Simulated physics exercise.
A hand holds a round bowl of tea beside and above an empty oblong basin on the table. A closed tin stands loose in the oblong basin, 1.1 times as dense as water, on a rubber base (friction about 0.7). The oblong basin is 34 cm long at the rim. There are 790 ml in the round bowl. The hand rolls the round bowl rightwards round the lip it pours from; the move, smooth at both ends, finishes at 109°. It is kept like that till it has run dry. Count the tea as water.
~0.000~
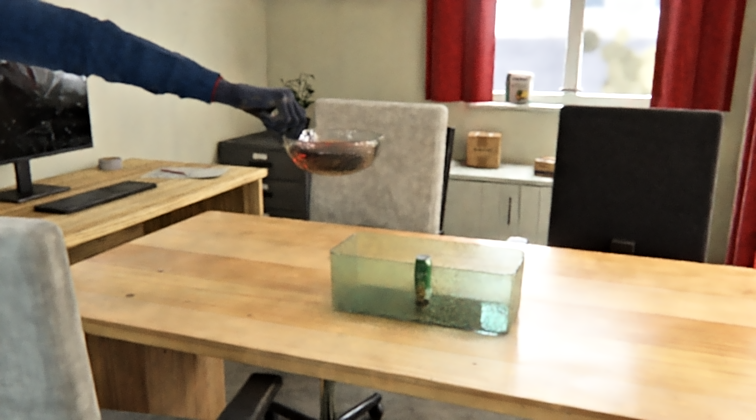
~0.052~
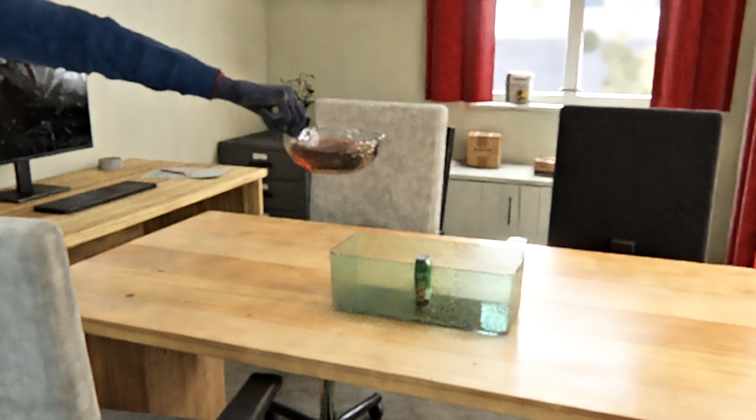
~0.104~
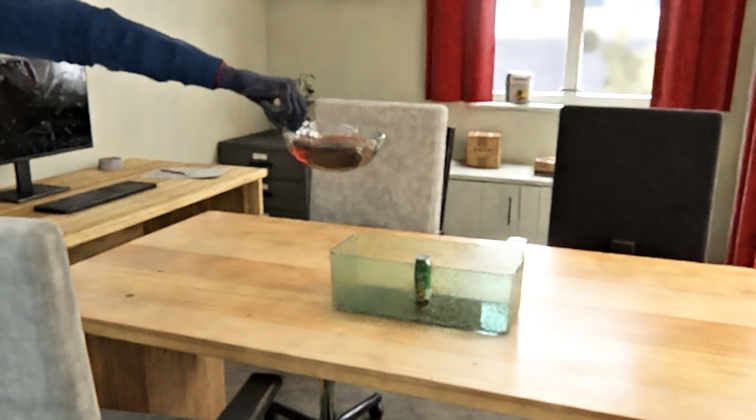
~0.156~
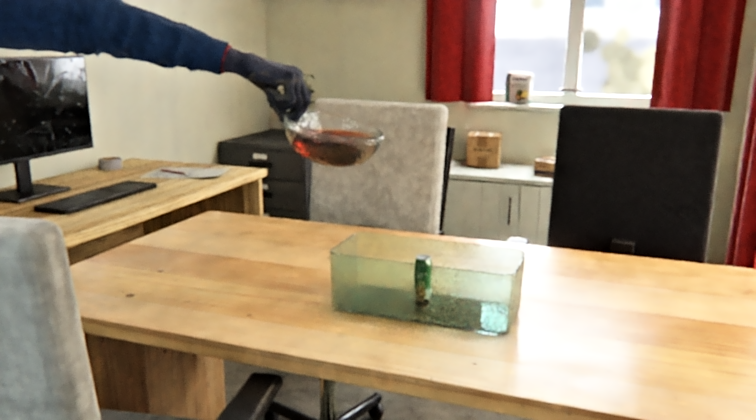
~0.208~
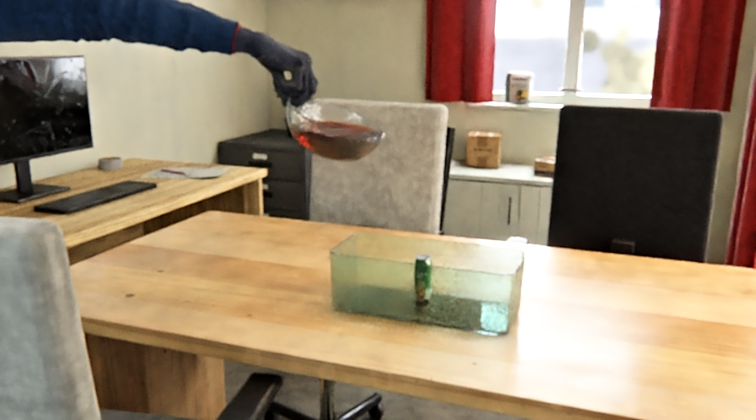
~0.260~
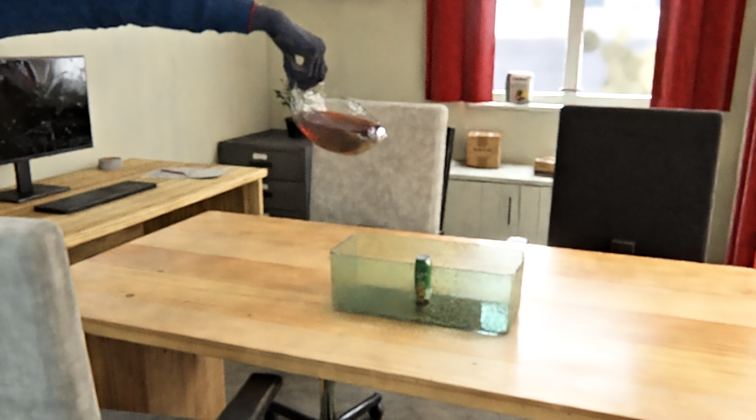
Above a wooden table, a gloved hand steadily tilts a clear bowl of reddish liquid rightwards.
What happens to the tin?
The tin topples.
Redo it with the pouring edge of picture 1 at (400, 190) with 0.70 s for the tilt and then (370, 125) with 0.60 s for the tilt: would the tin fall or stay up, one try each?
First it falls; then it falls.
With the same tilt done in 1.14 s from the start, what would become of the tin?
Then it stays up.
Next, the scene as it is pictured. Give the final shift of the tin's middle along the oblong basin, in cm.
Some 7.5 cm.
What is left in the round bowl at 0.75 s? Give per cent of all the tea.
Some 0 per cent.
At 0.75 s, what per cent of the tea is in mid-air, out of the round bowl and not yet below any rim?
Near 9 in a hundred.
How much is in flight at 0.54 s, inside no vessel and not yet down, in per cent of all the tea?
Near 82 in a hundred.
Then, 0.54 s in, the tilt is 96° and 12 per cent is still to pour; the tin stands where it began.
Then, 0.75 s in, the tilt is 109° and 0 per cent is still to pour; the tin stands where it began.
Then, 0.96 s in, the tilt is 109° and 0 per cent is still to pour; the tin leans 50°.
Then, 1.20 s in, the tilt is 109° and 0 per cent is still to pour; the tin lies on its side.
Finally, the tin lies on its side.
